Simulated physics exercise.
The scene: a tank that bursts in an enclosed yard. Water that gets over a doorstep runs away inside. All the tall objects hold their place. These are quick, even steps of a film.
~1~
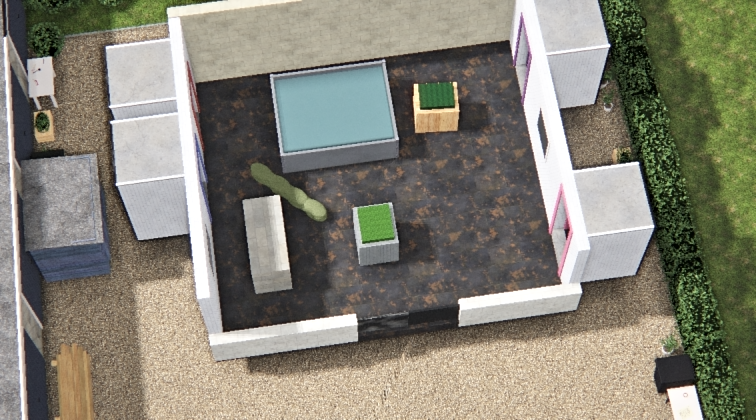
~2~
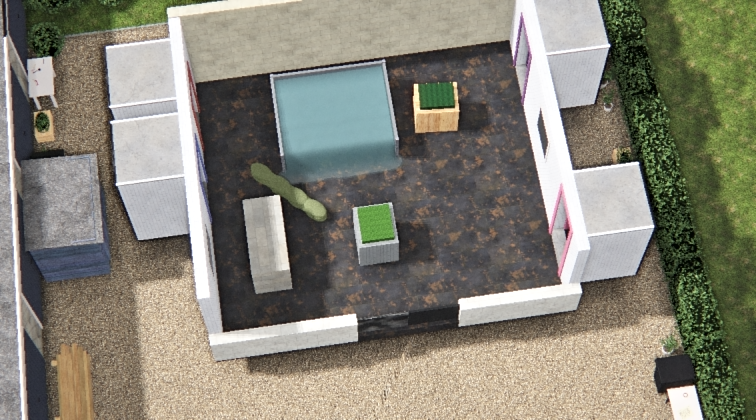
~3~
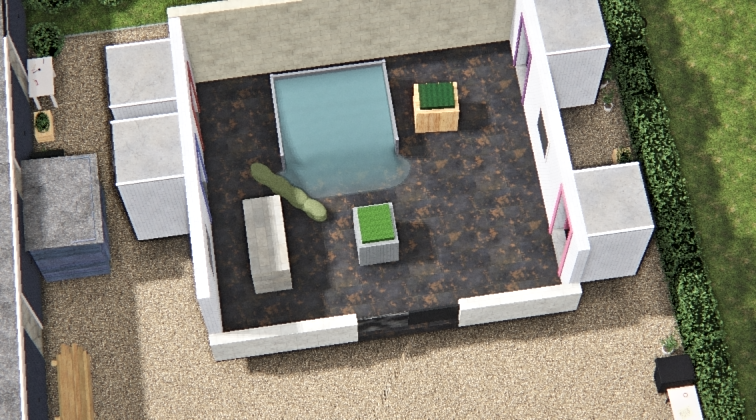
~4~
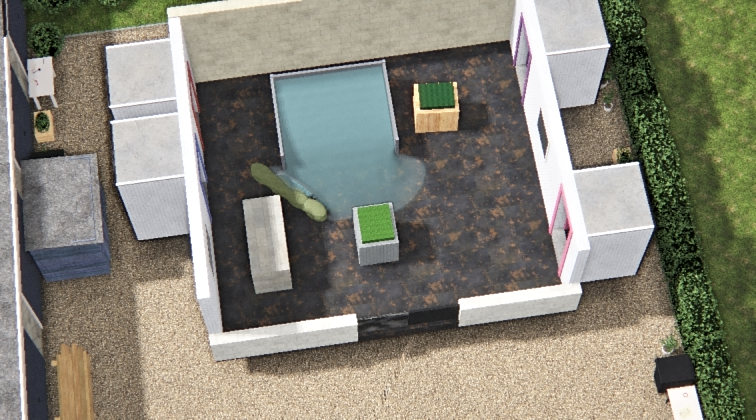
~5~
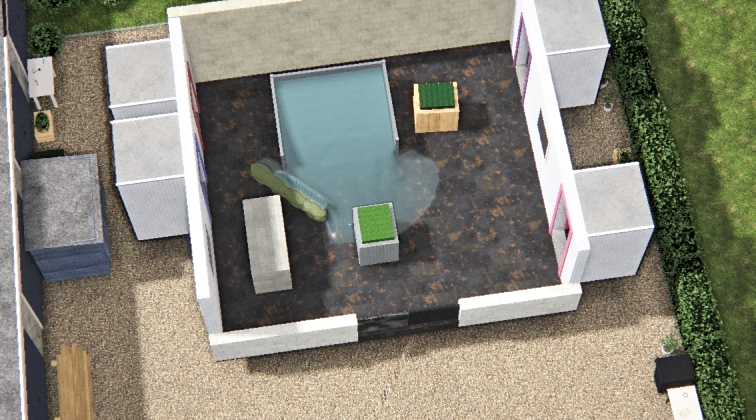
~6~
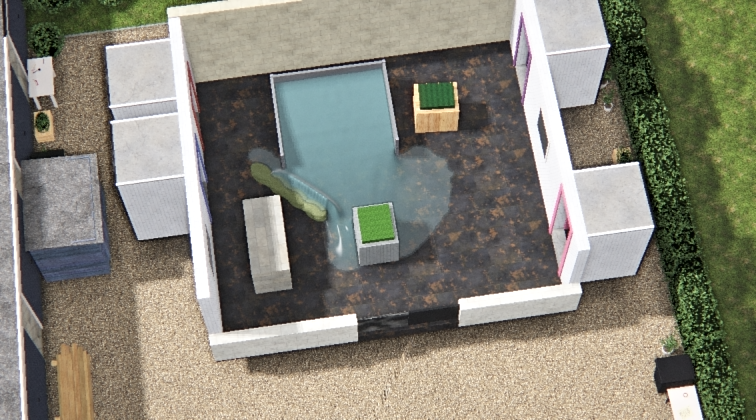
In a walled yard with a dark speckled floor, the front of a water tank opened and water spread out across the ground, reaching a green hedge-like piece and flowing around a green-topped block.
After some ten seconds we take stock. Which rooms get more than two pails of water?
One by one: The pink door admits no more than that; the purple door admits no more than that; the blue door admits no more than that; the red door lets in a lot.
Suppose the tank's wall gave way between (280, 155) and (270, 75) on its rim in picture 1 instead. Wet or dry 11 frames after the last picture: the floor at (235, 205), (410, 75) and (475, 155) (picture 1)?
As listed: Under water, not flooded, free of water.
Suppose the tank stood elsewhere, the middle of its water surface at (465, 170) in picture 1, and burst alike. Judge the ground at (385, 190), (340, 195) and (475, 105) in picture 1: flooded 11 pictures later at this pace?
As listed: Clear, free of water, clear.
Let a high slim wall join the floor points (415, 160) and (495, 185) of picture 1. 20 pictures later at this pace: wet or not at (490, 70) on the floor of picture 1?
Answer: Clear.
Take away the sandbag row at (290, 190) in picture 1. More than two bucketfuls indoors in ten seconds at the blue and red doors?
In short: The blue door takes more; the red door lets more in.
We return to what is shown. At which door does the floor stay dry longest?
It is the purple one.
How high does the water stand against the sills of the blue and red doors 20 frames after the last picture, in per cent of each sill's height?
About 40 and 90 per cent.
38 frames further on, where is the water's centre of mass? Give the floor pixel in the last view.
Near (383, 198).
A moment on, water covers 35 % of the floor; the pink door not reached, the purple door not reached, the blue door not reached, the red door not reached.
Next, water covers 55 % of the floor; the pink door wet at the sill, nothing in, the purple door not reached, the blue door not reached, the red door wet at the sill, nothing in.
Then, water covers 75 % of the floor; the pink door wet at the sill, nothing in, the purple door wet at the sill, nothing in, the blue door wet at the sill, nothing in, the red door under two buckets in.
Later, water covers 90 % of the floor; the pink door wet at the sill, nothing in, the purple door wet at the sill, nothing in, the blue door wet at the sill, nothing in, the red door under two buckets in.
In the end, water covers 100 % of the floor; the pink door wet at the sill, nothing in, the purple door wet at the sill, nothing in, the blue door wet at the sill, nothing in, the red door over two buckets in.
